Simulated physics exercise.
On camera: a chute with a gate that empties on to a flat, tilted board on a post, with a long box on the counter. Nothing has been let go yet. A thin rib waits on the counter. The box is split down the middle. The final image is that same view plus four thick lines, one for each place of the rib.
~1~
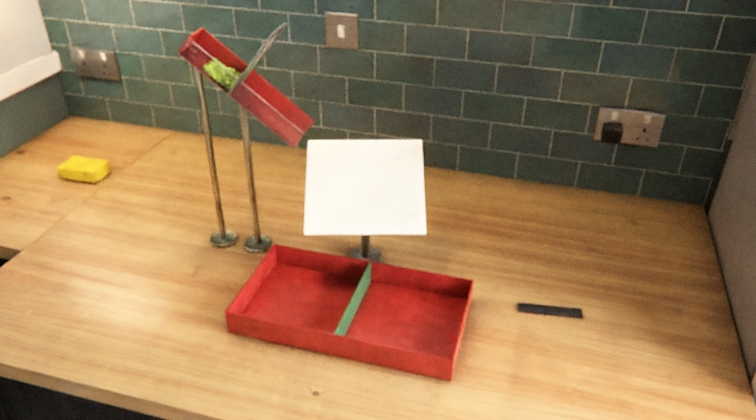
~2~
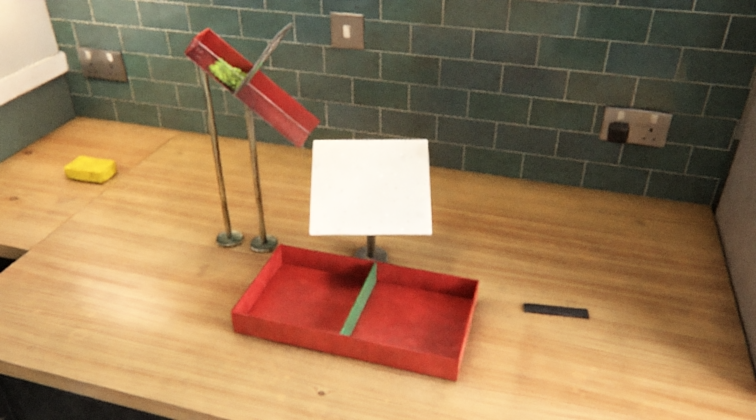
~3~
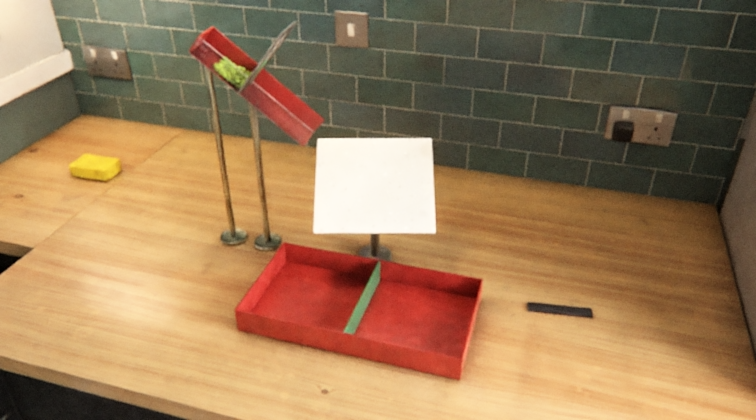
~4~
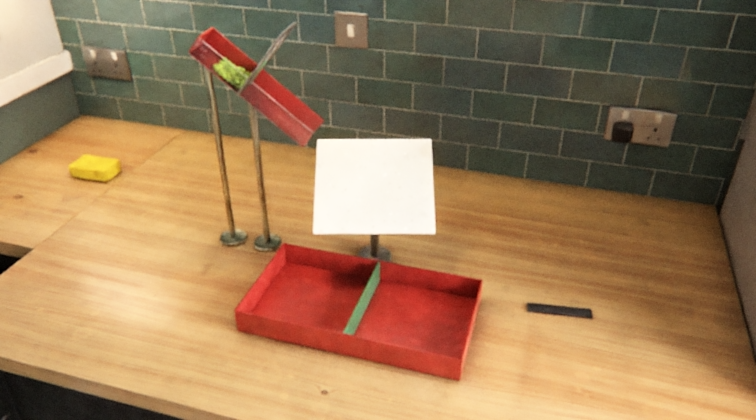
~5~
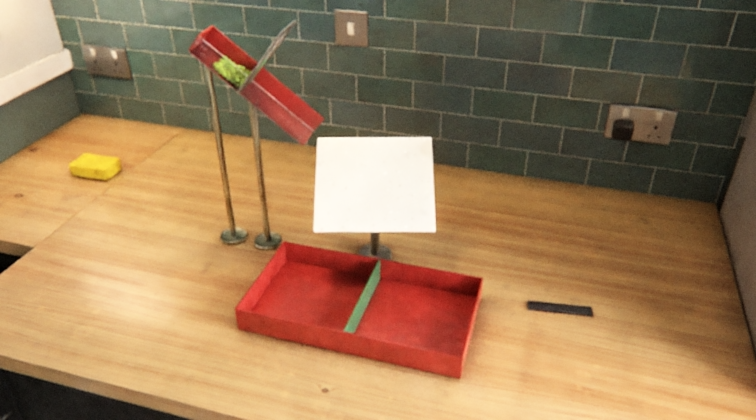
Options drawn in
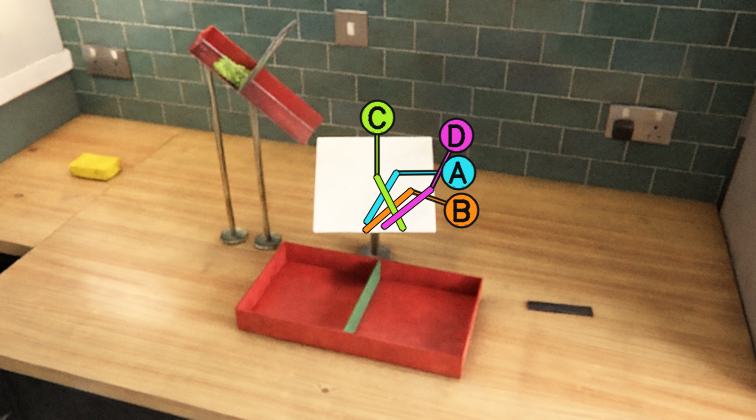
The video shows a sloping red chute holding a green load behind a gate, above a tilted white board and a divided red box on a wooden counter; the view shifts slightly, then everything stays still.
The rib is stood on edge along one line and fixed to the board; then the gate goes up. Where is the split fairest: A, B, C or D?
Best: D.
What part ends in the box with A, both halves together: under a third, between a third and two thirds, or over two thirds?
It is over two thirds.
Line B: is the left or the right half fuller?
More lands on the left.
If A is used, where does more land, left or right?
More lands on the left.
On the marked copy, line A from (396, 173) to (367, 221); line B from (410, 191) to (365, 229); line C from (377, 177) to (402, 228); line D from (430, 189) to (384, 226).
With A, of what is caught, almost all in the left half, about a tenth in the right.
With B, of what is caught, almost all in the left half, just a few in the right.
With C, of what is caught, about a tenth in the left half, the larger part in the right.
With D, of what is caught, roughly half in the left half, roughly half in the right.
